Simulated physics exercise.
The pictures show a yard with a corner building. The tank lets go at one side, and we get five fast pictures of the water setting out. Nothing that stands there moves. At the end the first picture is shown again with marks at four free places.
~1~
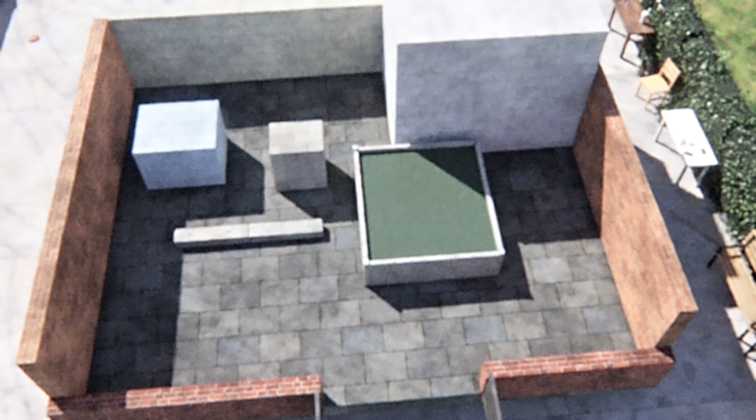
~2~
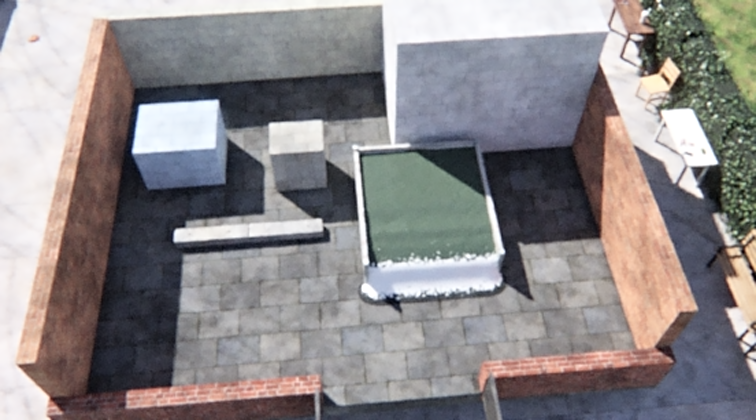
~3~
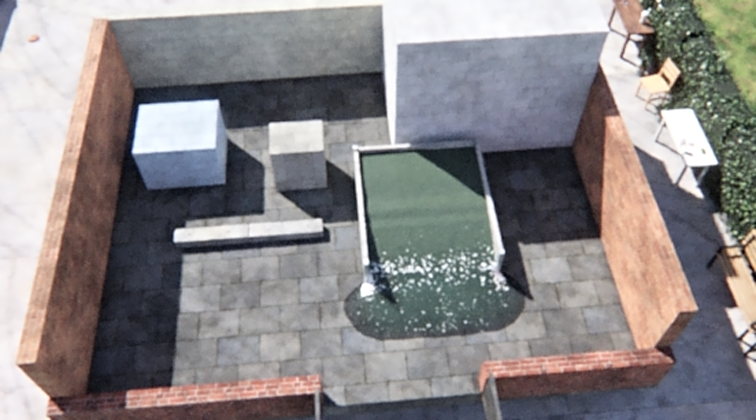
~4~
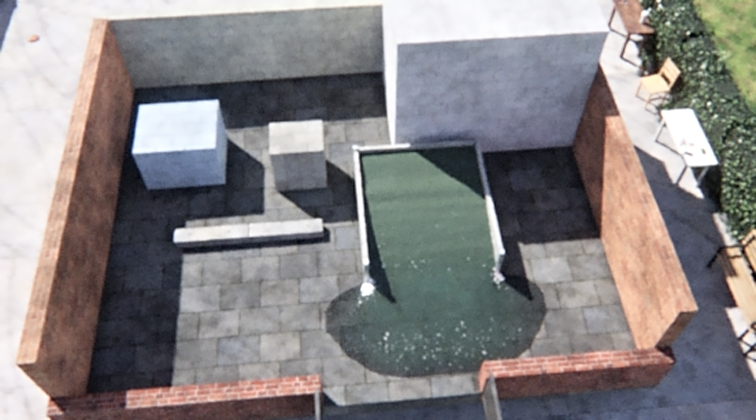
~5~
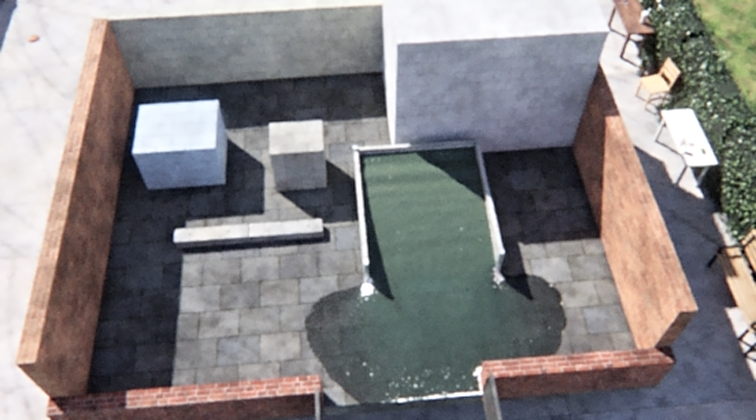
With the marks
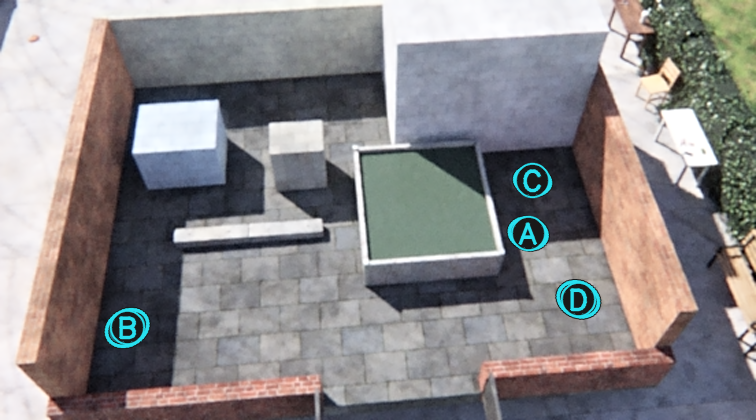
To begin with, a raised tank of dark green water stands full in a paved, walled yard with pale blocks and a low bar. Its near side gives way in white foam, and water pours onto the paving, spreading in a widening rounded pool to the gap between the low front brick walls.
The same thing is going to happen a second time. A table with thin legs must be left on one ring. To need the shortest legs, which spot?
Choose B.
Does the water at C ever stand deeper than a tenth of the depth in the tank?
Yes, clearly.
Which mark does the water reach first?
Ring D.
On the marked copy, A at (528, 233); B at (127, 327); C at (532, 180); D at (578, 299).
For ring A, the water peaks at about 18 % of the depth that stood in the tank.
For ring B, the water peaks at about 10 % of the depth that stood in the tank.
For ring C, the water peaks at about 22 % of the depth that stood in the tank.
For ring D, the water peaks at about 22 % of the depth that stood in the tank.
